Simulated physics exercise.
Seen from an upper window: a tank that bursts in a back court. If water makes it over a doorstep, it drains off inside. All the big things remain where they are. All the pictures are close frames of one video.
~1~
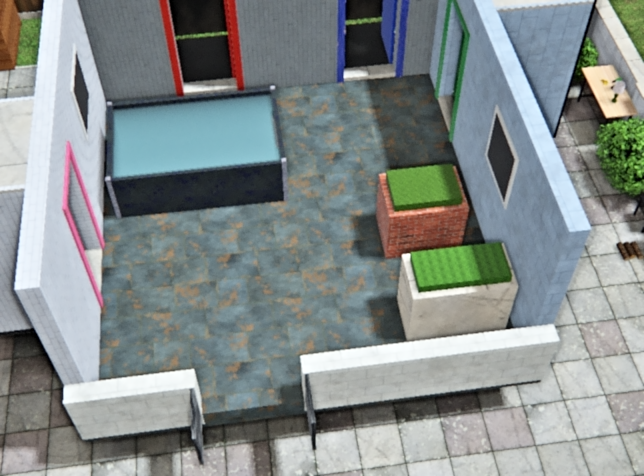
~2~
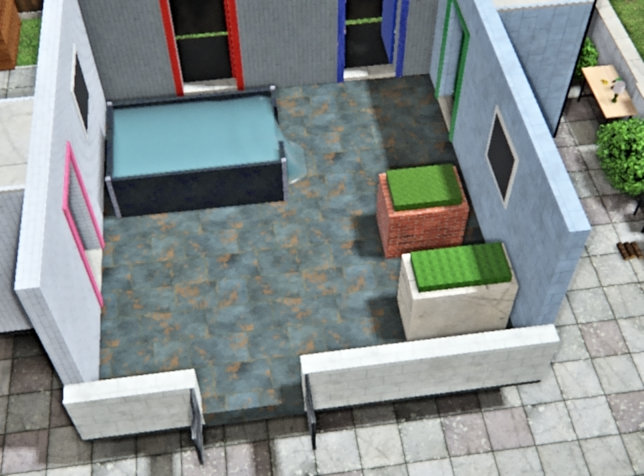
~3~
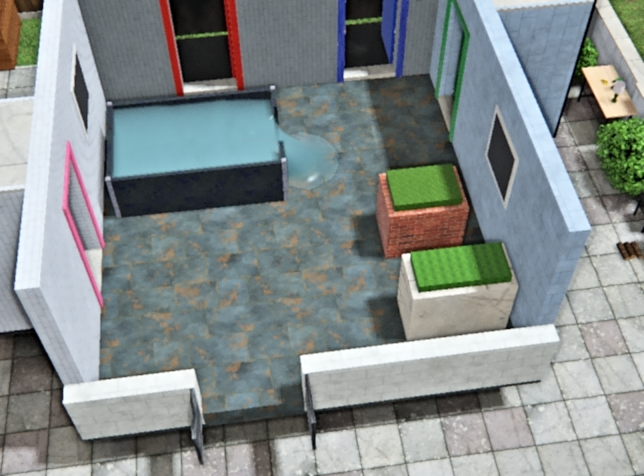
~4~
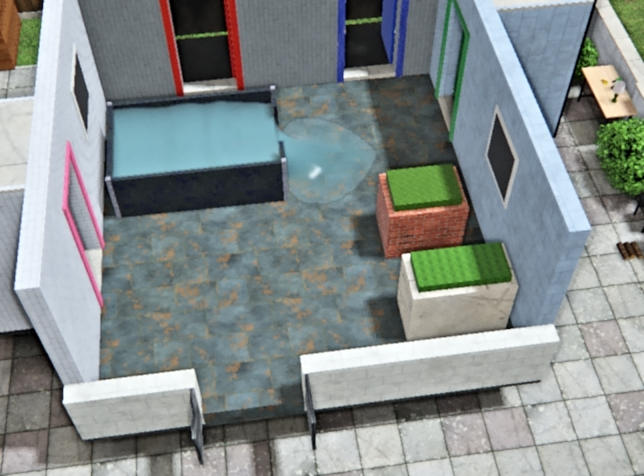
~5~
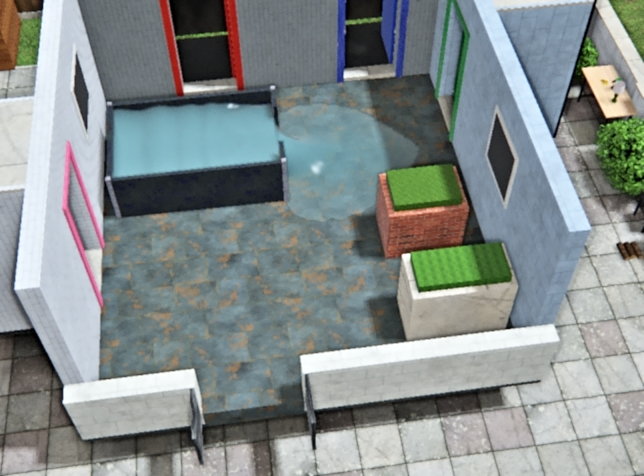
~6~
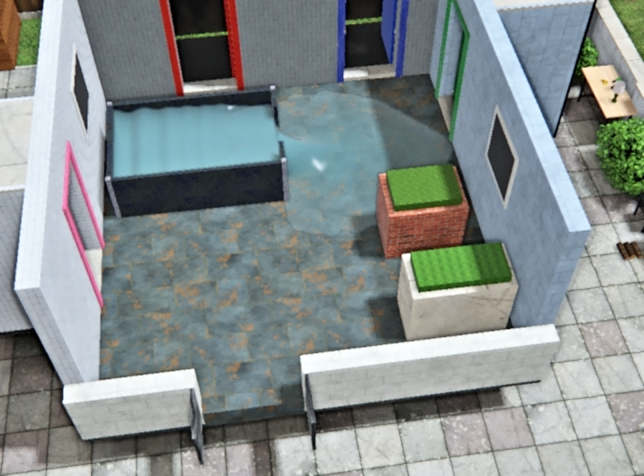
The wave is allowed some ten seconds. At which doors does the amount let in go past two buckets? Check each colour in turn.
Result: The red door is going to let through no more than allowed, the pink door is going to let through no more than allowed, the green door is going to let through more than allowed, the blue door is going to let through more than allowed.
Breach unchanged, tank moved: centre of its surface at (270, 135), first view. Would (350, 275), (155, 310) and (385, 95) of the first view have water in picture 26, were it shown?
Taking the three spots in turn, I'd say drenched, then spared, then drenched.
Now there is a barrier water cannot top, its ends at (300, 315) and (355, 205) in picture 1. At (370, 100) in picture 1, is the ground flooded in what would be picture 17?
My call for that spot - a puddle.
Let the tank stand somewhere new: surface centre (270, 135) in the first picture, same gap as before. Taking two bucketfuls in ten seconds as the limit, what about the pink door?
Pink door: Exceeds the limit.
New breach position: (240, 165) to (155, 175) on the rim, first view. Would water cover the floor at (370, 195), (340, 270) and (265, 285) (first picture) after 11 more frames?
Point by point: Untouched, swamped and swamped.
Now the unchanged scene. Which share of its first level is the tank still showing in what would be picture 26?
48 percent or thereabouts.
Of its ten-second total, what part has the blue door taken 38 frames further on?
Estimate: Some 70 per cent.
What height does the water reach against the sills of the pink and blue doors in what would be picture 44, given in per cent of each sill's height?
The first comes to about 0 percent, the second to about 190 percent.
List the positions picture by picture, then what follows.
The tank at (195, 136) is whole and still, in the first frame.
The front is at (296, 179), out from the gap at (278, 148), in the second frame.
Water pours out at (278, 150) and has run to (333, 167), in the third frame.
Water pours out at (278, 151) and has run to (372, 155), in the fourth frame.
Water pours out at (278, 150) and has run to (413, 151), in the fifth frame.
The front is at a hidden place, out from the gap at (278, 151), in the sixth frame.
A moment on, water covers 30 % of the floor; the red door not reached, the pink door not reached, the green door over two buckets in, the blue door wet at the sill, nothing in.
Next, water covers 35 % of the floor; the red door not reached, the pink door not reached, the green door far over two buckets in, the blue door under two buckets in.
Then, water covers 45 % of the floor; the red door not reached, the pink door not reached, the green door far over two buckets in, the blue door over two buckets in.
Later, water covers 75 % of the floor; the red door wet at the sill, nothing in, the pink door not reached, the green door far over two buckets in, the blue door far over two buckets in.
In the end, water covers 100 % of the floor; the red door wet at the sill, nothing in, the pink door under two buckets in, the green door far over two buckets in, the blue door far over two buckets in.
